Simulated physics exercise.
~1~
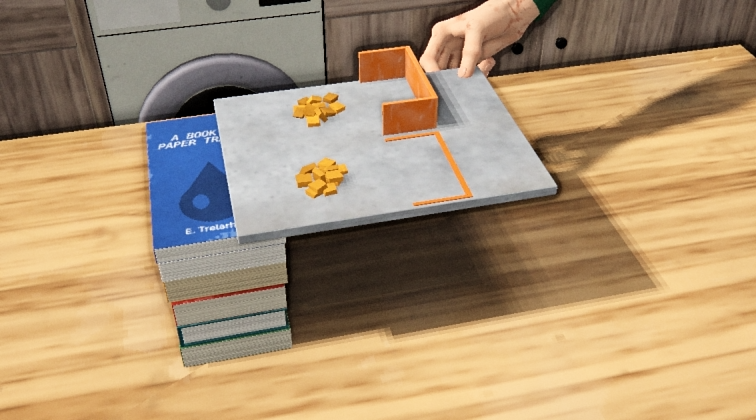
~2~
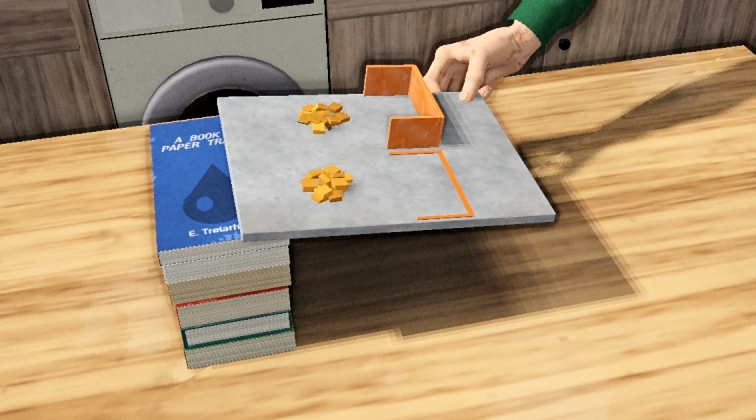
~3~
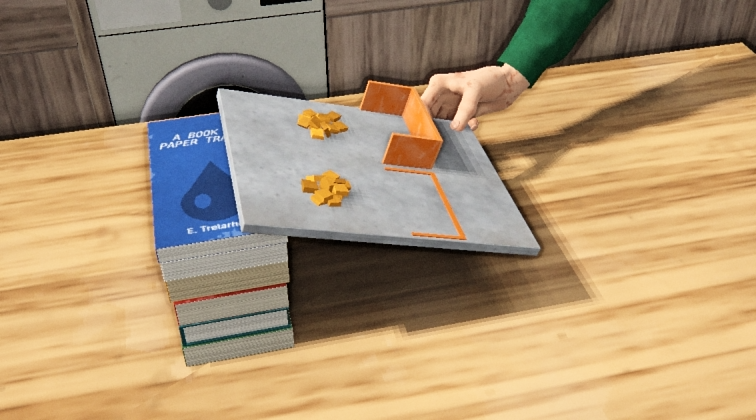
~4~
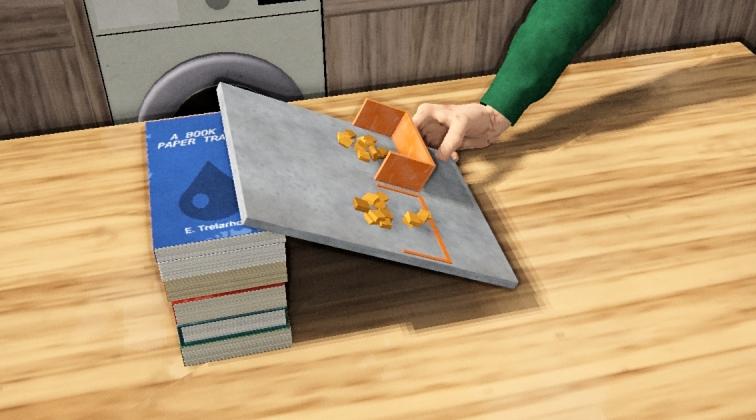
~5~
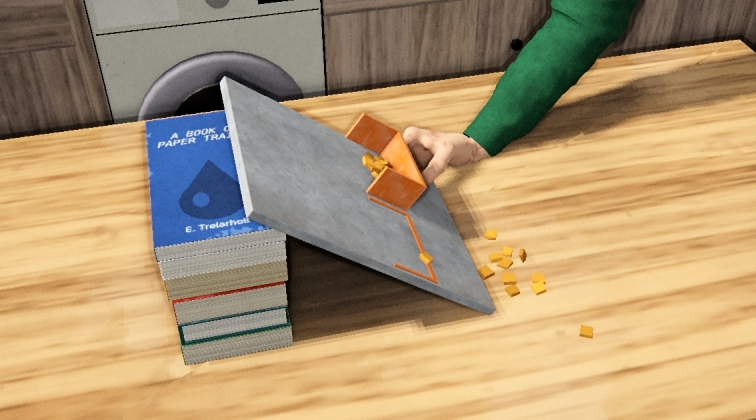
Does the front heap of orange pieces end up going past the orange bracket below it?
Yes, nearly all of the front heap slides on over the flat bracket and scatters onto the counter, while the back heap stops against its taller barrier.
